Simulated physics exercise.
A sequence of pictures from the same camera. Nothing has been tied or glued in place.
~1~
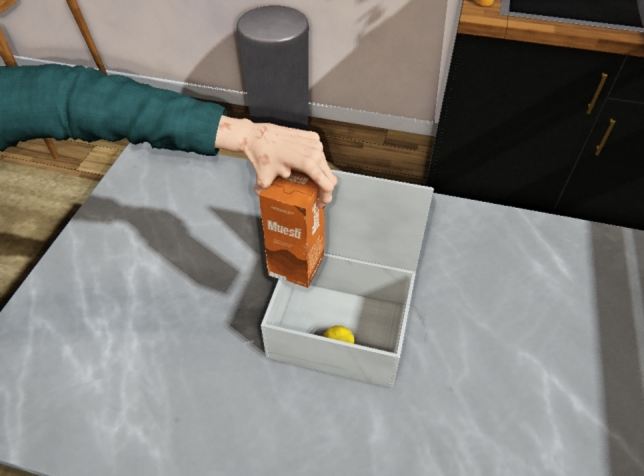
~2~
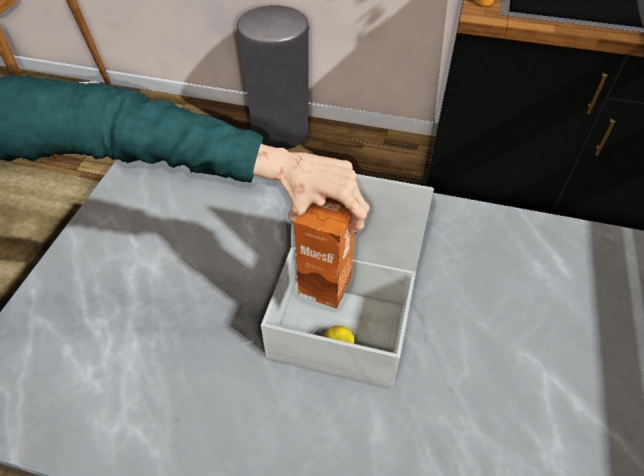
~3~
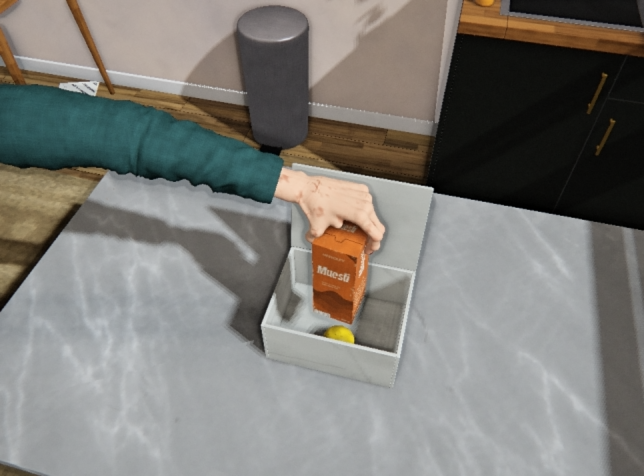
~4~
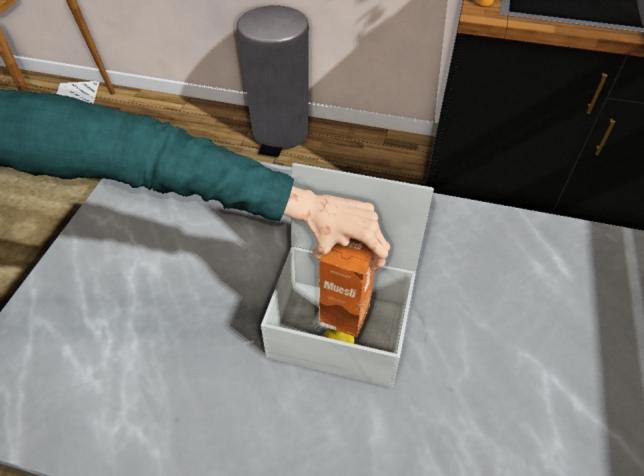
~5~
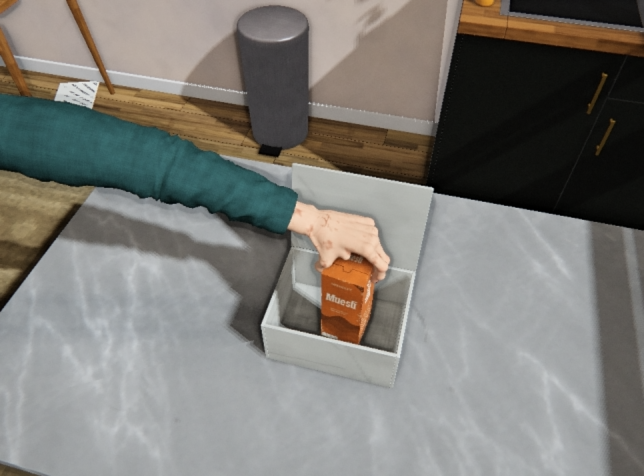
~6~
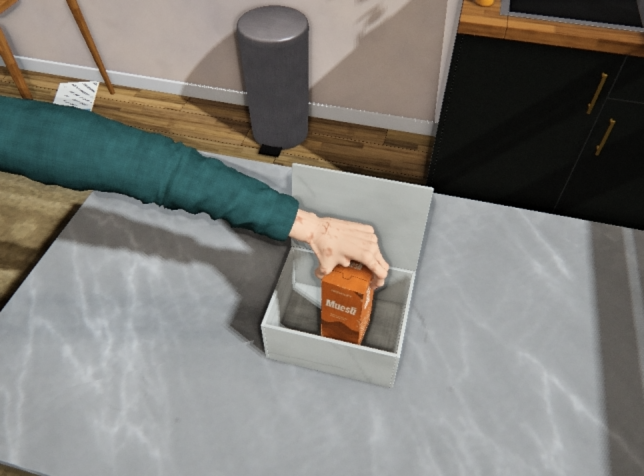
Orange muesli carton held from above by a hand in a teal sleeve, moving right and lowering into an open pale box.
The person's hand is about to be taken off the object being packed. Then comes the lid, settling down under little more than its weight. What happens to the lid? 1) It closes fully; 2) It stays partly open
2.
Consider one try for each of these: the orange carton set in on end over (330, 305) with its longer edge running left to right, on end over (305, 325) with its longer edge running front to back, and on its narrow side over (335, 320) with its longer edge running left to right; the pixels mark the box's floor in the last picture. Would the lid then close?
With the first placement it remains raised; with the second it remains raised; with the third it settles down.
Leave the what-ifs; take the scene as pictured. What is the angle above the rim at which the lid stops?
Around 80 degrees.
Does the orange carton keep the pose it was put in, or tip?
Result: It leans over.
Then, 0.30 s later than the last frame, orange carton tilted by 29° near (354, 303); yellow ball moved a little.
Then, 0.50 s later than the last frame, orange carton tilted by 57° near (369, 294); yellow ball moved a little.
Then, 0.70 s later than the last frame, orange carton tilted by 51° near (370, 300); yellow ball moved a little.
When it is over, lid 80° above the rim; lying over in the box, orange carton; yellow ball as before. End places, in pixels of the last picture, orange carton near (370, 300).
